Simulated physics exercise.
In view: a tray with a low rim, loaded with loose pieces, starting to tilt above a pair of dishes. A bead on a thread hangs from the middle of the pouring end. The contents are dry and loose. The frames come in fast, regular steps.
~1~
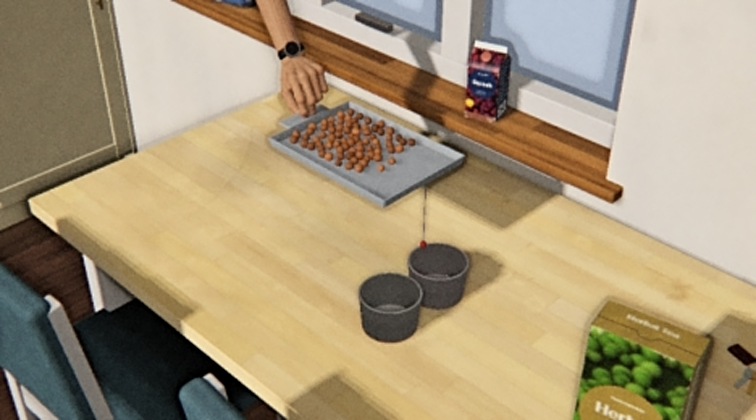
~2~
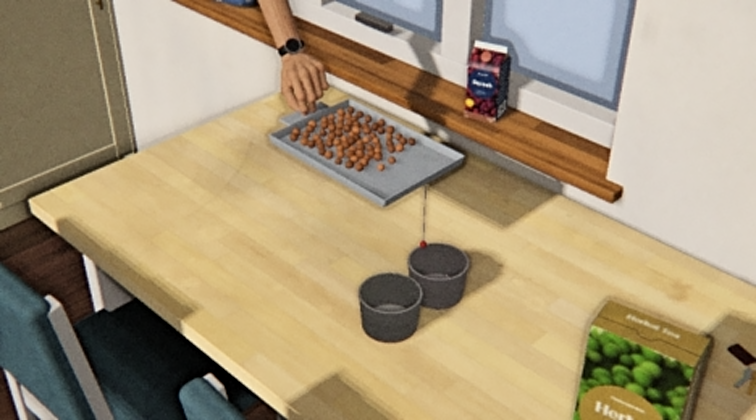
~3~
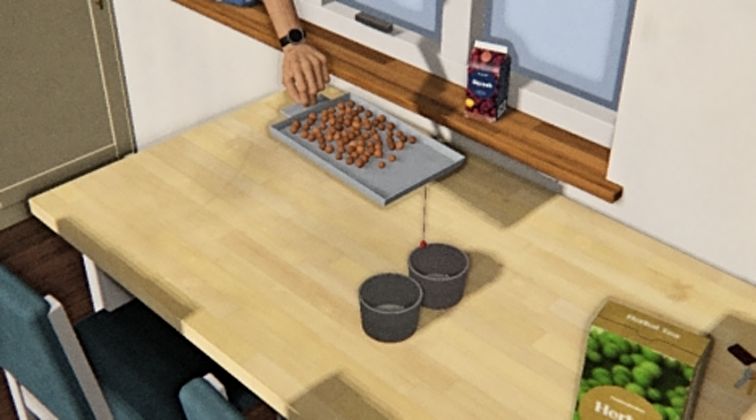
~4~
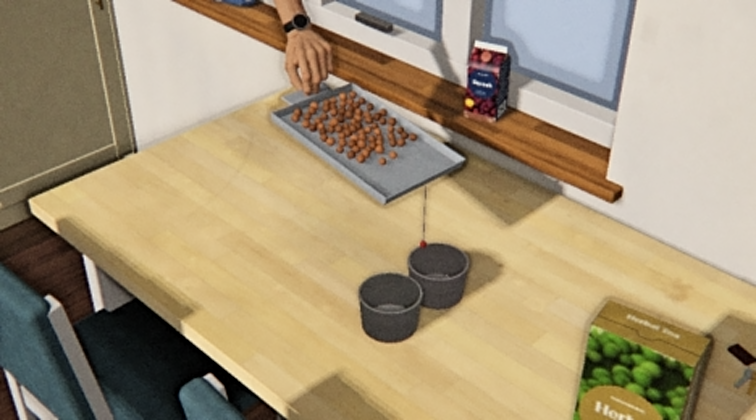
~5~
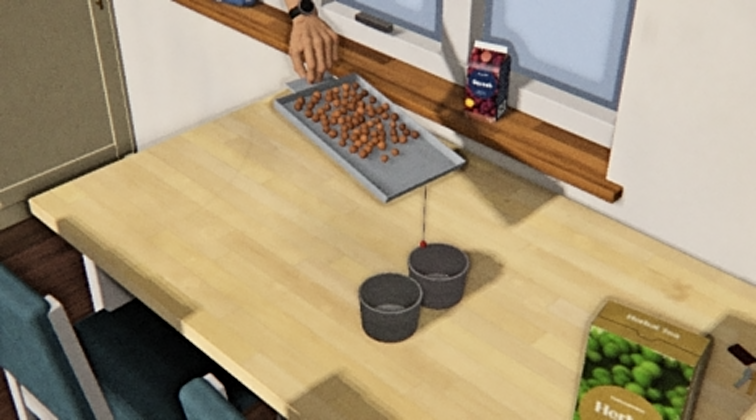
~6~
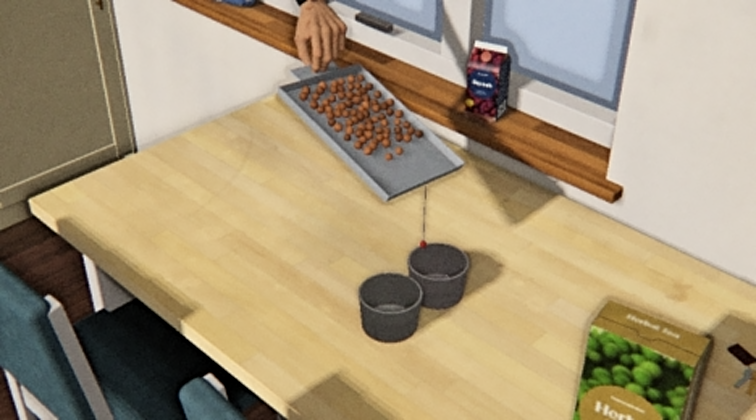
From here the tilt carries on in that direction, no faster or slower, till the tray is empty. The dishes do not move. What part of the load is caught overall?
They take less than half between them.
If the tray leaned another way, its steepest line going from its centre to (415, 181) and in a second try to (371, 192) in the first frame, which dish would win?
First the dish on the right, then the left-hand dish.
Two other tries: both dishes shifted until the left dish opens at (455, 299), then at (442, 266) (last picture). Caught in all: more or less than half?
At the first place not half, at the second over half.
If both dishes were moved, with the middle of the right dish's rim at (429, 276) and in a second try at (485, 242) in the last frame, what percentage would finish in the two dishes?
In turn 10 and 70 in a hundred.
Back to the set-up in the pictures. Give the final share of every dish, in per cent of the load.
The left dish has 0 per cent, the right dish has 20.
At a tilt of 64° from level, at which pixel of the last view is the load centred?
Around (443, 157).
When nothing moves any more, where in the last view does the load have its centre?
Near (469, 275).
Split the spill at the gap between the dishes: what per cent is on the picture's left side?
Some 10 per cent.
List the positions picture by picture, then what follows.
The first picture shows corners of the pouring end near (384, 199) and (462, 155), level; middle of the load near (351, 143), hazelnuts; left dish near (412, 320); right dish near (460, 287); bead on its thread near (423, 244).
The second picture shows corners of the pouring end near (384, 199) and (462, 156), level; middle of the load near (351, 141).
The third picture shows corners of the pouring end near (385, 198) and (462, 157), tipped barely, lowest at the right corner; middle of the load near (352, 136).
The fourth picture shows corners of the pouring end near (386, 197) and (463, 159), tipped a little, lowest at the right corner; middle of the load near (353, 129).
The fifth picture shows corners of the pouring end near (387, 196) and (463, 161), tipped clearly, lowest at the right corner; middle of the load near (356, 122).
The sixth picture shows corners of the pouring end near (389, 195) and (463, 162), tipped clearly, lowest at the right corner; middle of the load near (360, 117), a little on the move; left dish near (412, 320); right dish near (460, 287).
Shortly afterwards, tray tipped steeply; the bulk on the tray; only a few outside both; a little in the air.
Next, tray tipped past a quarter turn; near two thirds on the tray; only a few in the right dish; near a quarter outside both; only a few in the air.
Some moments later, tray tipped past a quarter turn; near a quarter in the right dish; the bulk outside both.
In the end, tray tipped past a quarter turn; none at all in the left dish; near a quarter in the right dish; the bulk outside both.
